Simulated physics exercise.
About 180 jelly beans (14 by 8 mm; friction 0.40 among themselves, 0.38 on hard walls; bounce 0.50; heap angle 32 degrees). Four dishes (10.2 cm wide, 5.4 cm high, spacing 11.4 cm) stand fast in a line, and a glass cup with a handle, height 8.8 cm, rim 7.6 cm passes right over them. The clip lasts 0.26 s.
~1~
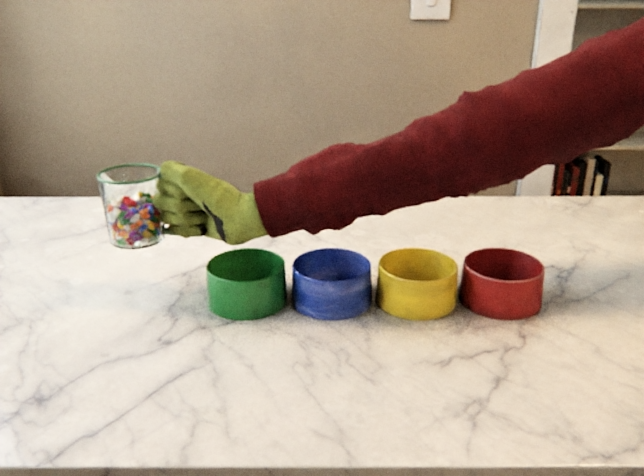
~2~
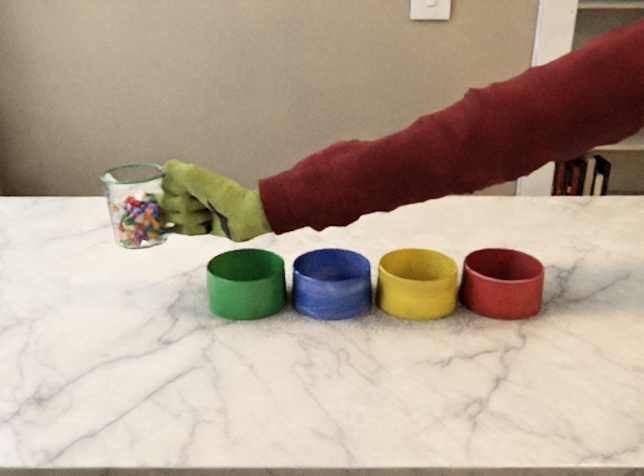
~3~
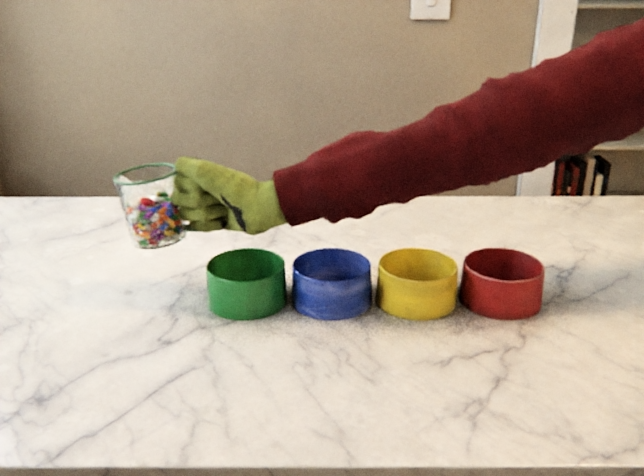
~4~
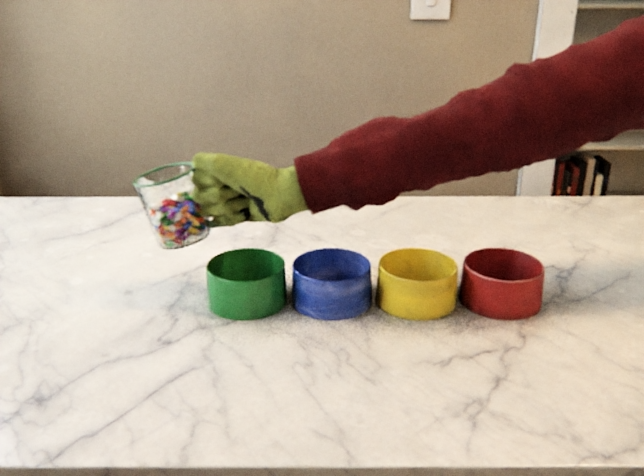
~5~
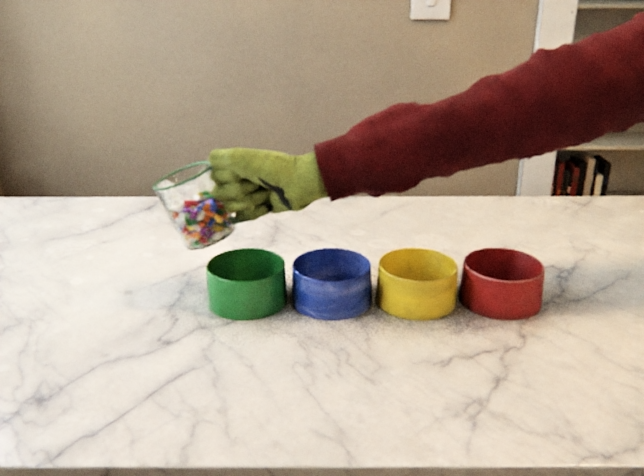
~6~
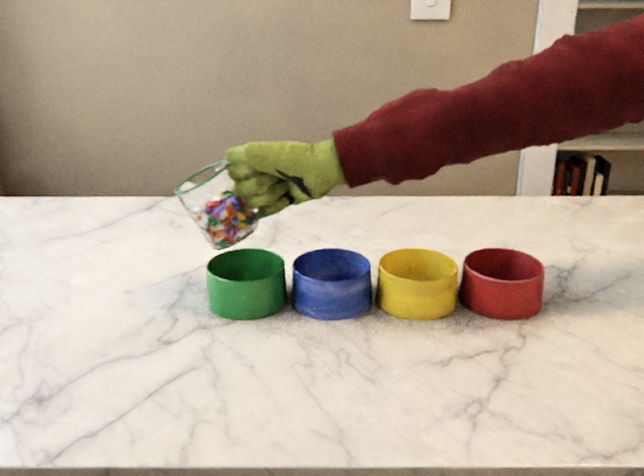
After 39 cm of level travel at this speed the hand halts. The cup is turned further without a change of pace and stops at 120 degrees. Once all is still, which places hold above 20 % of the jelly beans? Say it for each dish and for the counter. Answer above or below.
Red dish: Below; blue dish: Below; green dish: Below; yellow dish: Above; on the counter: Below.
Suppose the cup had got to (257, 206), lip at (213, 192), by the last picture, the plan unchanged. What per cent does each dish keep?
Red 0; blue 0; green 0; yellow 100.
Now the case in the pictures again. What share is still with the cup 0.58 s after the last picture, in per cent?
Roughly 100 per cent.
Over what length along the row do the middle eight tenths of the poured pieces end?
Some 6 cm.
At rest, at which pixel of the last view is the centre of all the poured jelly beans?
Around (407, 288).
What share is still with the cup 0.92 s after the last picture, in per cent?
Some 20 per cent of the load.
Then, 0.35 s after the last picture, tilt 73 degrees; cup holds 100 %.
Then, 0.58 s after the last picture, tilt 103 degrees; cup holds 100 %.
Then, 0.92 s after the last picture, tilt 120 degrees; cup holds 20 %, yellow 75 %.
In the end, red 0 %, blue 0 %, green 0 %, yellow 95 %, counter 5 %.
